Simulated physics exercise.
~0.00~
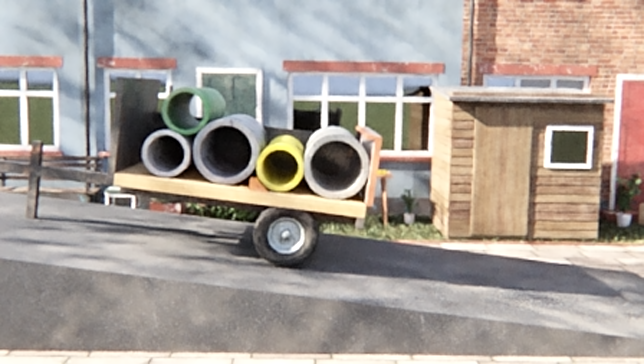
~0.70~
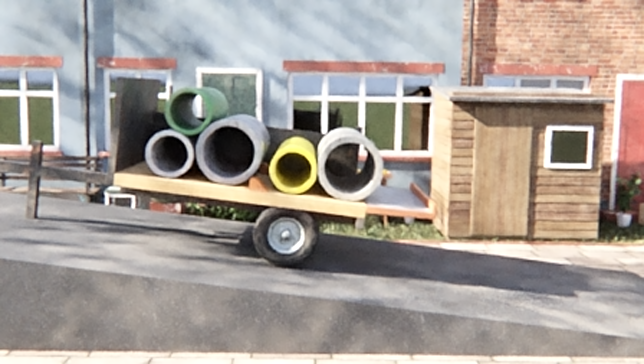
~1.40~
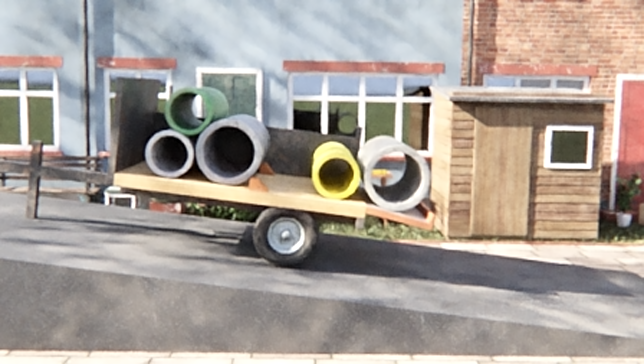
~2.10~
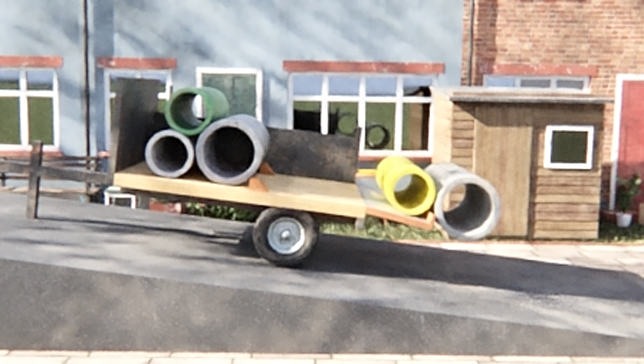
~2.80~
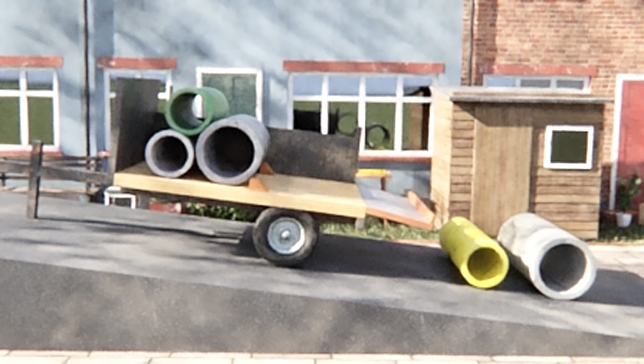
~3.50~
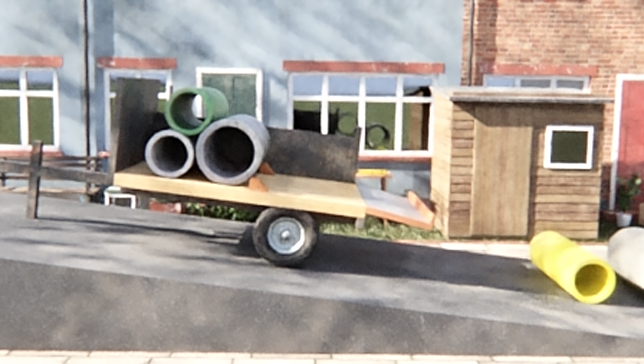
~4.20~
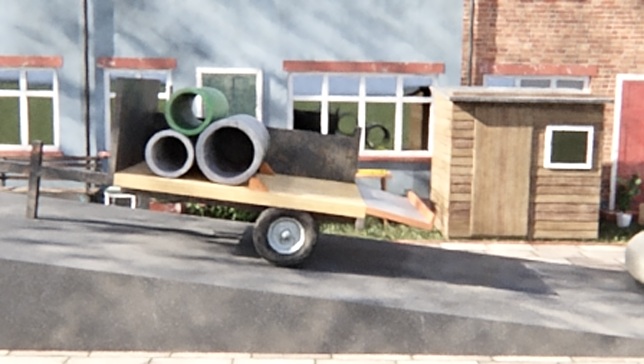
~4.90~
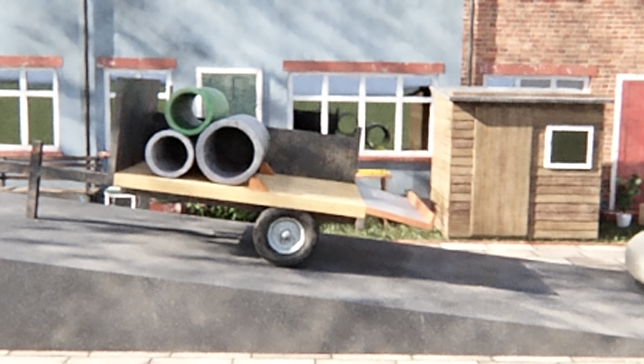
Five concrete pipes, one green and one yellow among the grey, sit on a trailer tilted down to the right on a sloping road, in front of houses and a small wooden shed. The tailgate drops open, ending up slanting slightly downward. A large grey pipe rolls right across it, with the yellow one following. The grey pipe leaves the gate first, then the yellow, and both roll down the road to the right. The yellow one passes out of view, while two grey pipes stay on the bed with the green one resting on top.
